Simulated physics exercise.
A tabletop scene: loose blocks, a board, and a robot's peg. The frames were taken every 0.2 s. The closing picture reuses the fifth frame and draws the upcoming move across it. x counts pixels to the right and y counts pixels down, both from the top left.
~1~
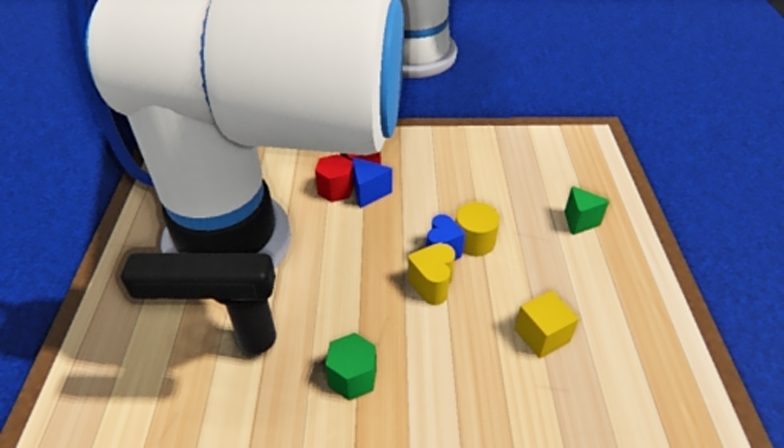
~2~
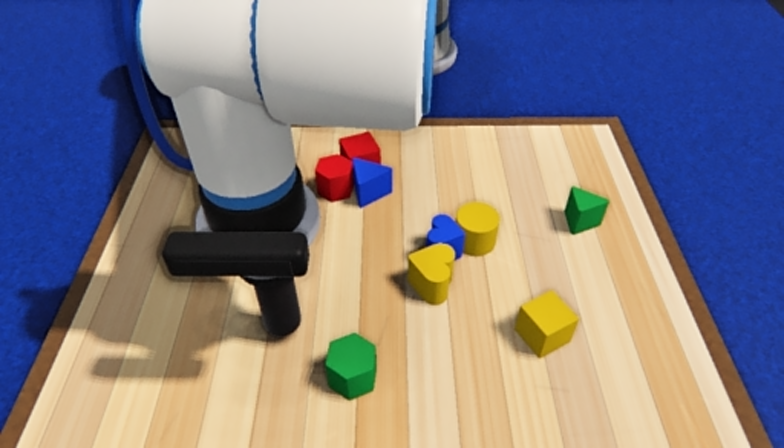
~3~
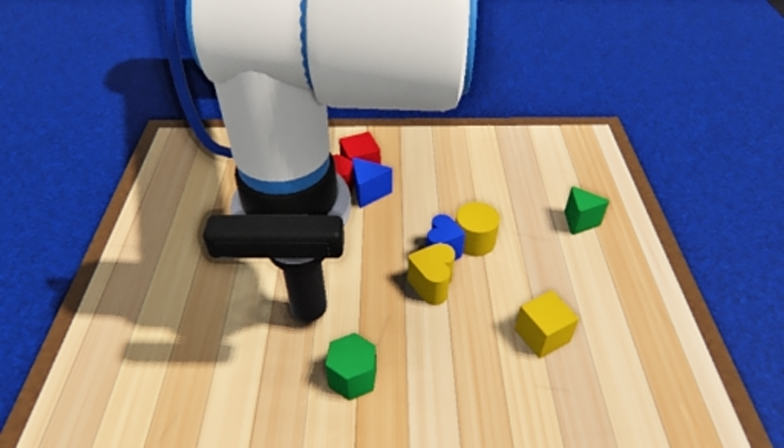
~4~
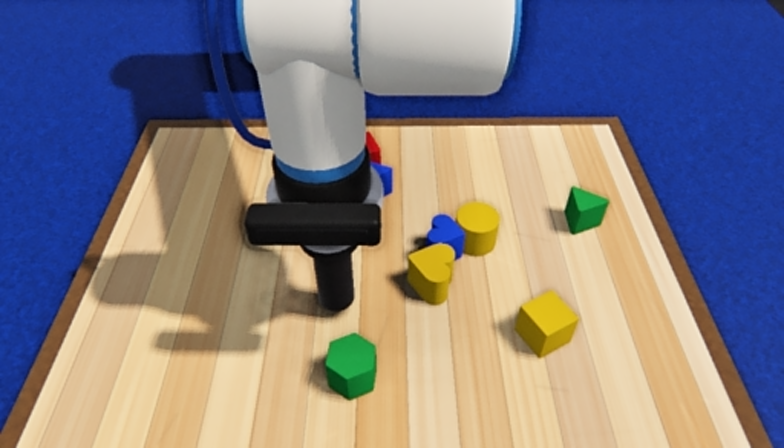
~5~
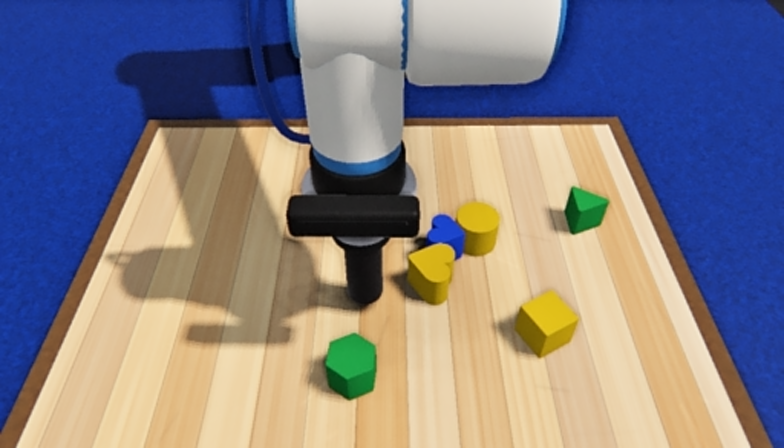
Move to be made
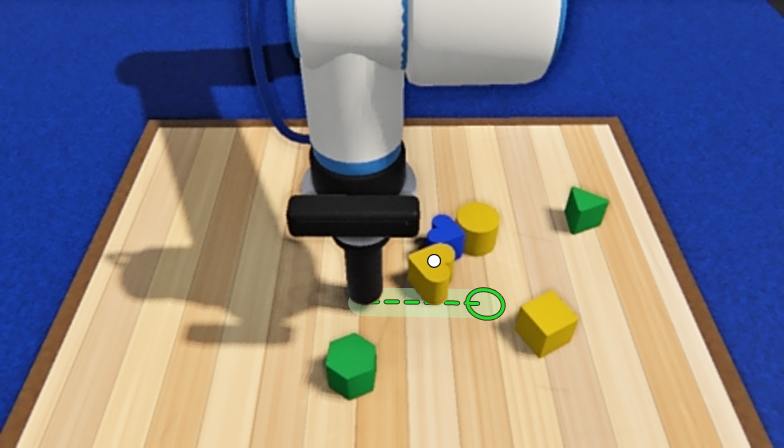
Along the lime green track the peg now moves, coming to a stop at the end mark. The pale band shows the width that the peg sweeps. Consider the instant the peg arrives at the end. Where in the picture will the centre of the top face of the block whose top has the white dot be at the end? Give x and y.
Its top face will be centred at roughly (475, 251).
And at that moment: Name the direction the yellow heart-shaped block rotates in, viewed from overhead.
Counterclockwise rotation.
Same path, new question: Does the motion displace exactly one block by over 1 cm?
I expect so.
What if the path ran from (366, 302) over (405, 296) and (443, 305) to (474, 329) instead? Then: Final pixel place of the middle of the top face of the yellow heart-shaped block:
Roughly at (463, 256).
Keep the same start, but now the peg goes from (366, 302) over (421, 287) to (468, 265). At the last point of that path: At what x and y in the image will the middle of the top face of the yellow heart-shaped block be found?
It should be at about (508, 246).
The drawn path runs in a line from (366, 302) to (485, 304); the dot is on the yellow heart-shaped block.
The first path, step by step. One third of the way, peg at (407, 292); nothing pushed yet.
Two thirds of the way, peg at (448, 293); yellow heart-shaped block at (466, 254), turned 40° anticlockwise.
At the end, peg at (487, 294); yellow heart-shaped block at (474, 251), turned 55° anticlockwise; yellow square not moved.
